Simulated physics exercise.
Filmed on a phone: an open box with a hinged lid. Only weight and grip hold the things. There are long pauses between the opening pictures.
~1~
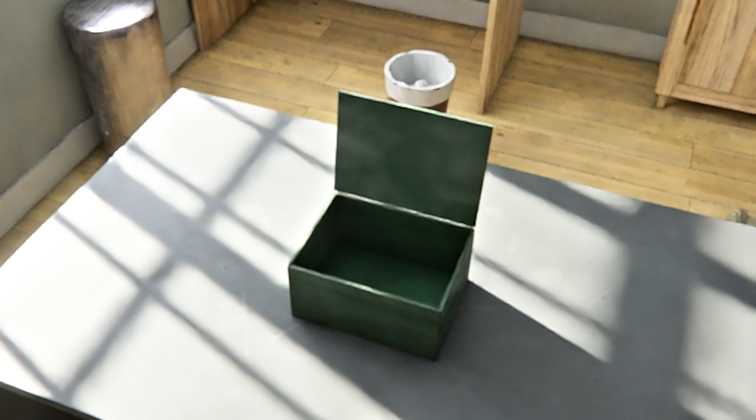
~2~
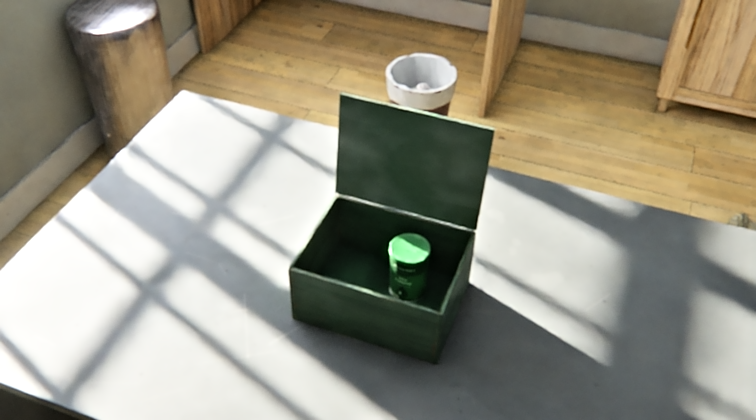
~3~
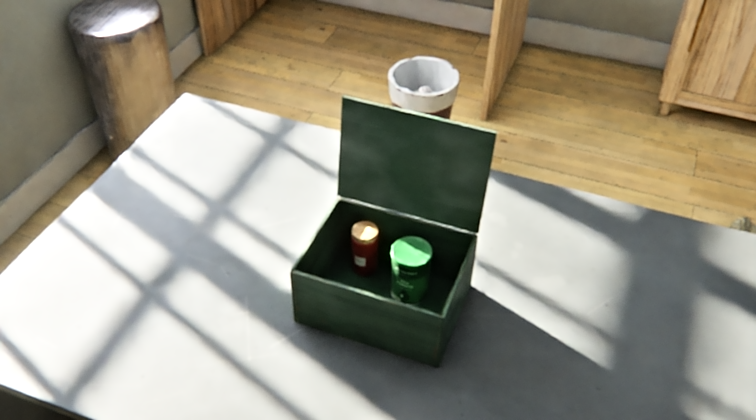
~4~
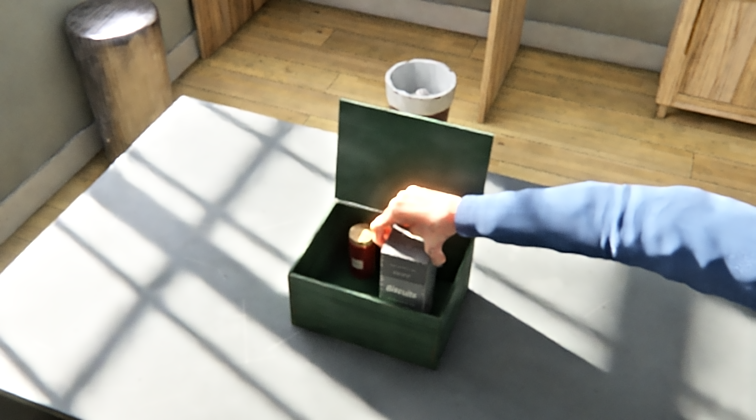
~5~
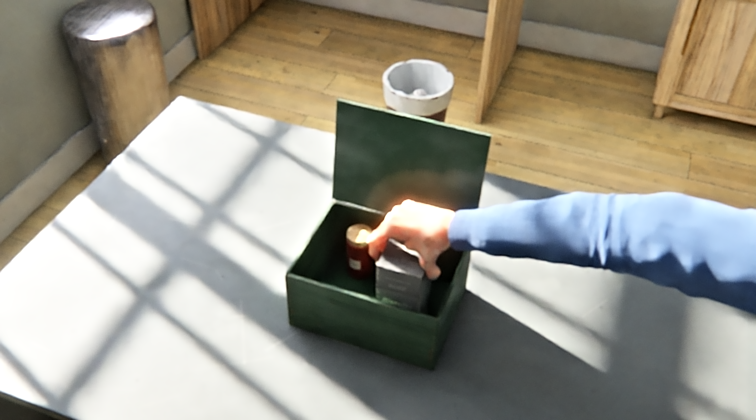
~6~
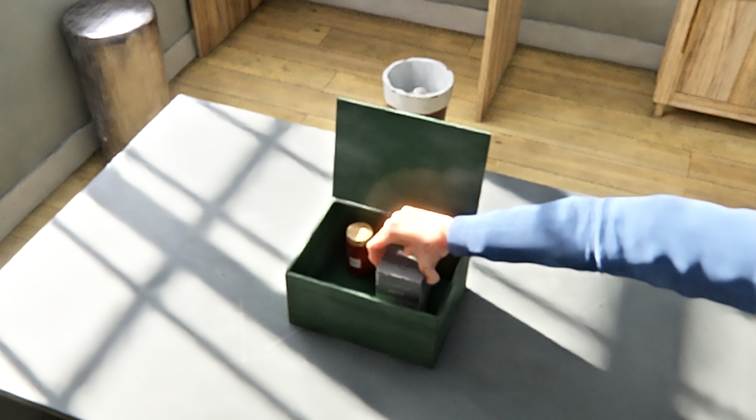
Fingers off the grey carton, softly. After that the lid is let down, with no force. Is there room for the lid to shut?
It will not close.
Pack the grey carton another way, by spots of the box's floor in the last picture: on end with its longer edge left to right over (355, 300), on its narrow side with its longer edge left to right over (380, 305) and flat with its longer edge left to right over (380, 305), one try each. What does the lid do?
First, it is held up; second, it shuts flat; third, it shuts flat.
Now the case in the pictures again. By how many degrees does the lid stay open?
About 25°.
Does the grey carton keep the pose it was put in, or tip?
It stays as placed.
Then, 1.50 s on from there, lid 65° above the rim.
Then, 1.90 s on from there, lid 27° above the rim.
In the end, lid 26° above the rim; all 3 unmoved. At the end, from the last picture's camera, grey carton near (403, 297).
